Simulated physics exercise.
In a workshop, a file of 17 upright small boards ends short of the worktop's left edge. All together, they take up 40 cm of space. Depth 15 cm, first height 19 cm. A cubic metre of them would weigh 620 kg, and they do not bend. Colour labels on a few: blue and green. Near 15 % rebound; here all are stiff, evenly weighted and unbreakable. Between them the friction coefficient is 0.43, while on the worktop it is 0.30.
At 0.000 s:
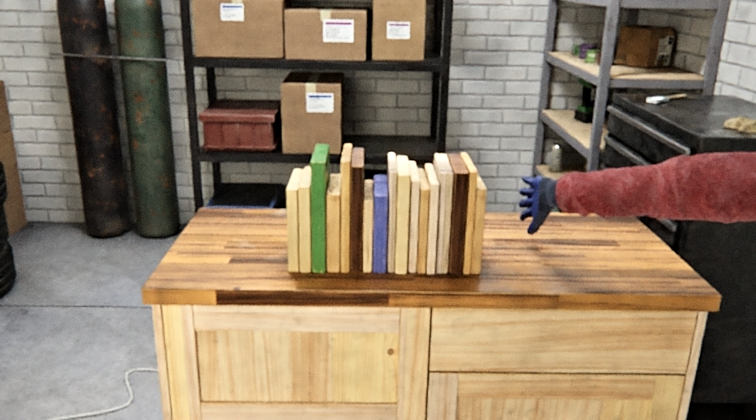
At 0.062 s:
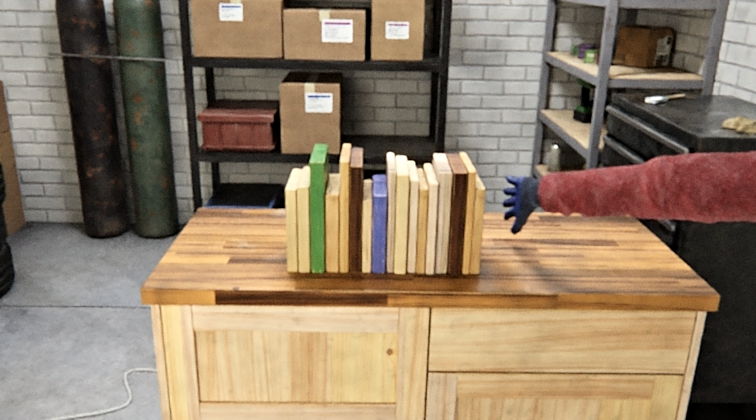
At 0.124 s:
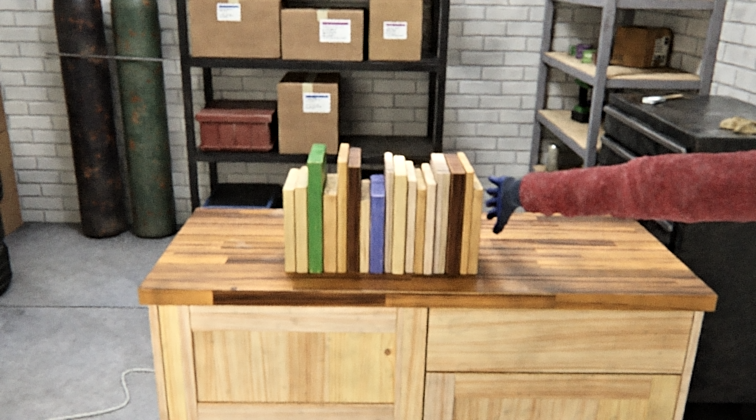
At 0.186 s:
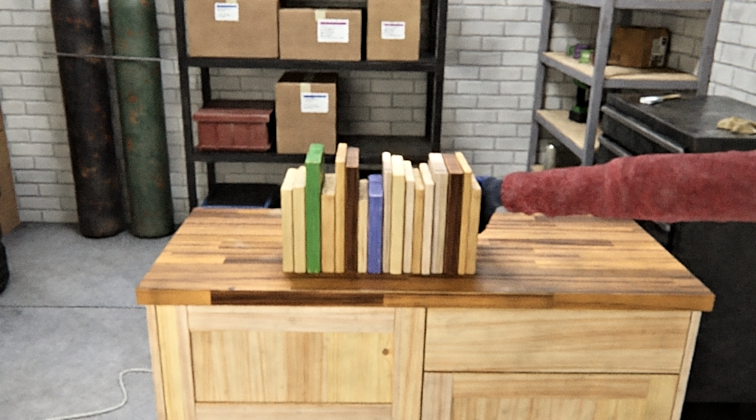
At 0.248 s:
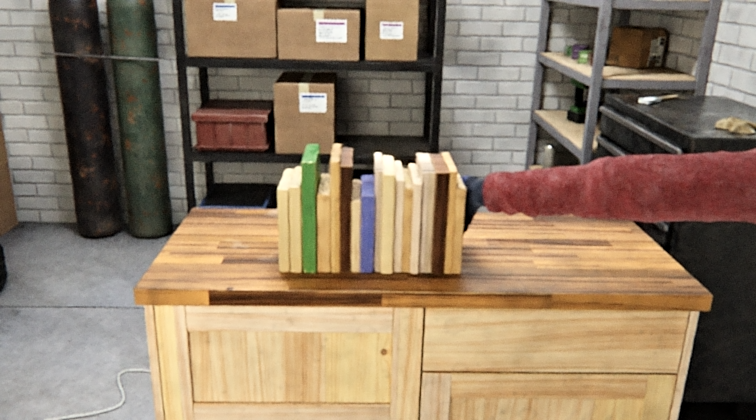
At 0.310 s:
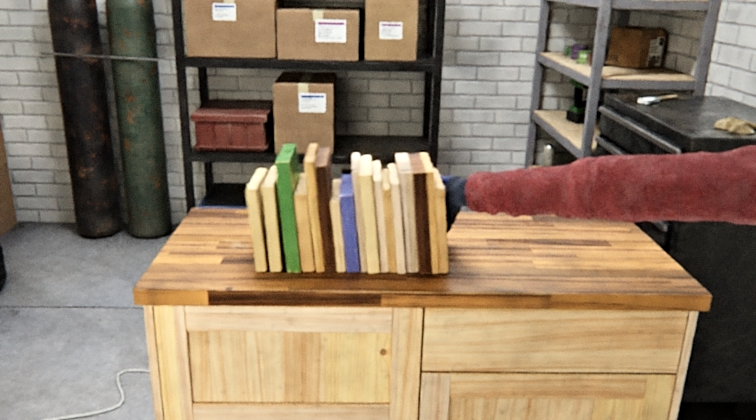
Gloved hand reaching in from the right and pushing a row of upright wooden boards leftward along a worktop, the boards tilting slightly.
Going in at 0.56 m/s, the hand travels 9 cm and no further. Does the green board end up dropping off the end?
No.
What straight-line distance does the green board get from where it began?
Roughly 30 cm away.
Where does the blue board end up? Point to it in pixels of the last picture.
Check around (304, 230) in the last image.
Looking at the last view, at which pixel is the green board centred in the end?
At roughly (167, 228).
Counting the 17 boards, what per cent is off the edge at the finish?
I'd put it at about 0 percent.
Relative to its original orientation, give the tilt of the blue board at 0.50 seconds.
Close to 40° of tilt compared with the start.
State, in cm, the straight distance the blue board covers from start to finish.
Blue 10.
After 0.38 s, none of the 17 boards off the edge, 17 disturbed; green board 17° from how it stood; blue board 17° from how it stood.
After 0.50 s, none of the 17 boards off the edge, 17 disturbed; green board 43° from how it stood; blue board 39° from how it stood.
In the end (1.2 s), none of the 17 boards off the edge, 17 disturbed; green board on its side; blue board 50° from how it stood. From the last view, middles, green board near (168, 228), blue board near (304, 230).
